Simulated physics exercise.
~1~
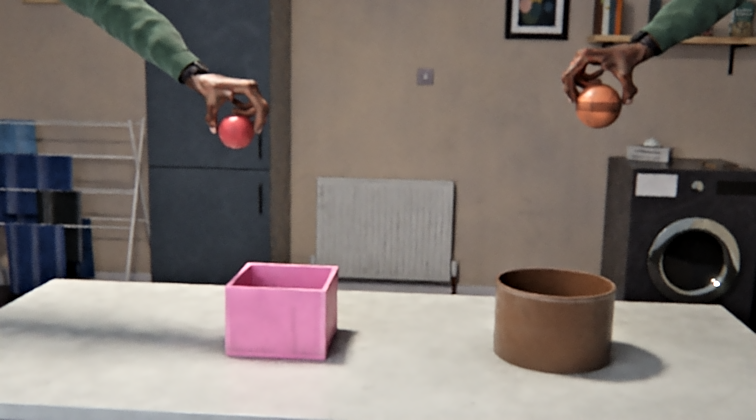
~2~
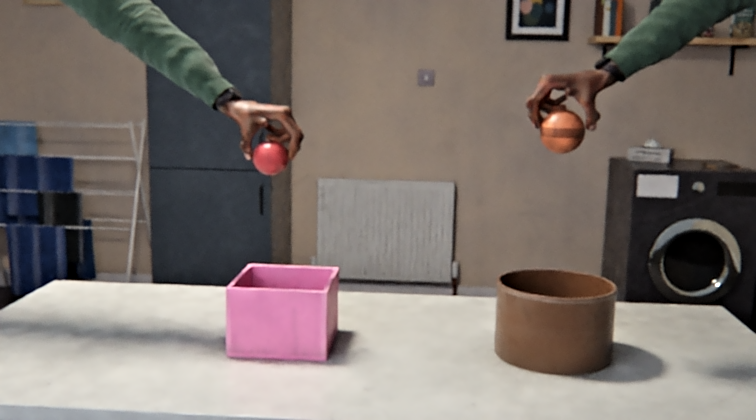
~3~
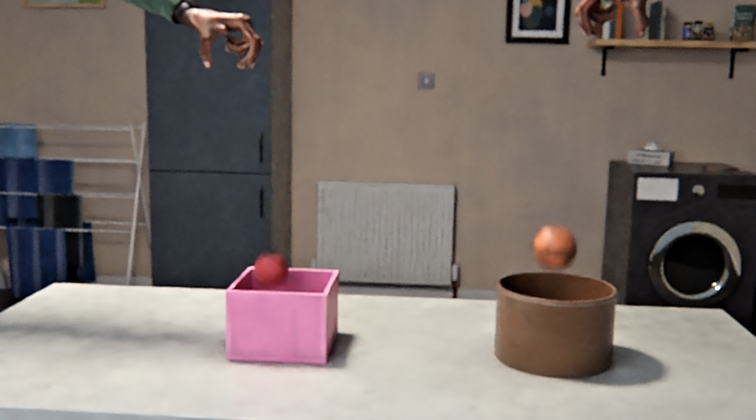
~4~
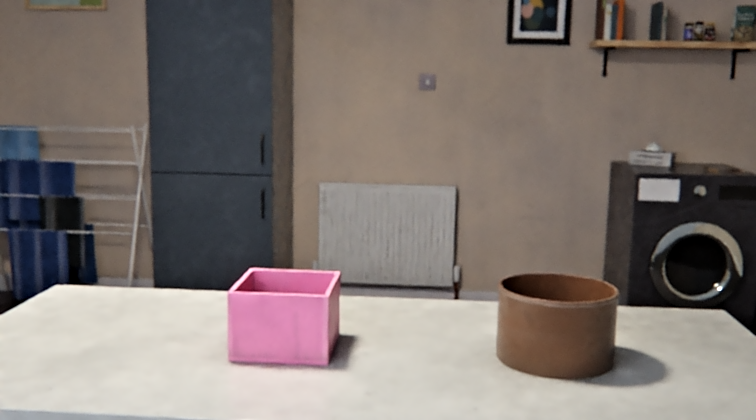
A red apple and an orange ball hang from two hands in green sleeves, the apple above a square pink box on the left and the ball above a round brown container on the right. The hands move inward and down, bringing each object over its opening. Both hands then let go and draw back upward as the two objects fall. The apple reaches the rim of the pink box while the ball is just above the brown container. Finally, both have dropped inside out of sight, and only the two containers remain on the pale table.
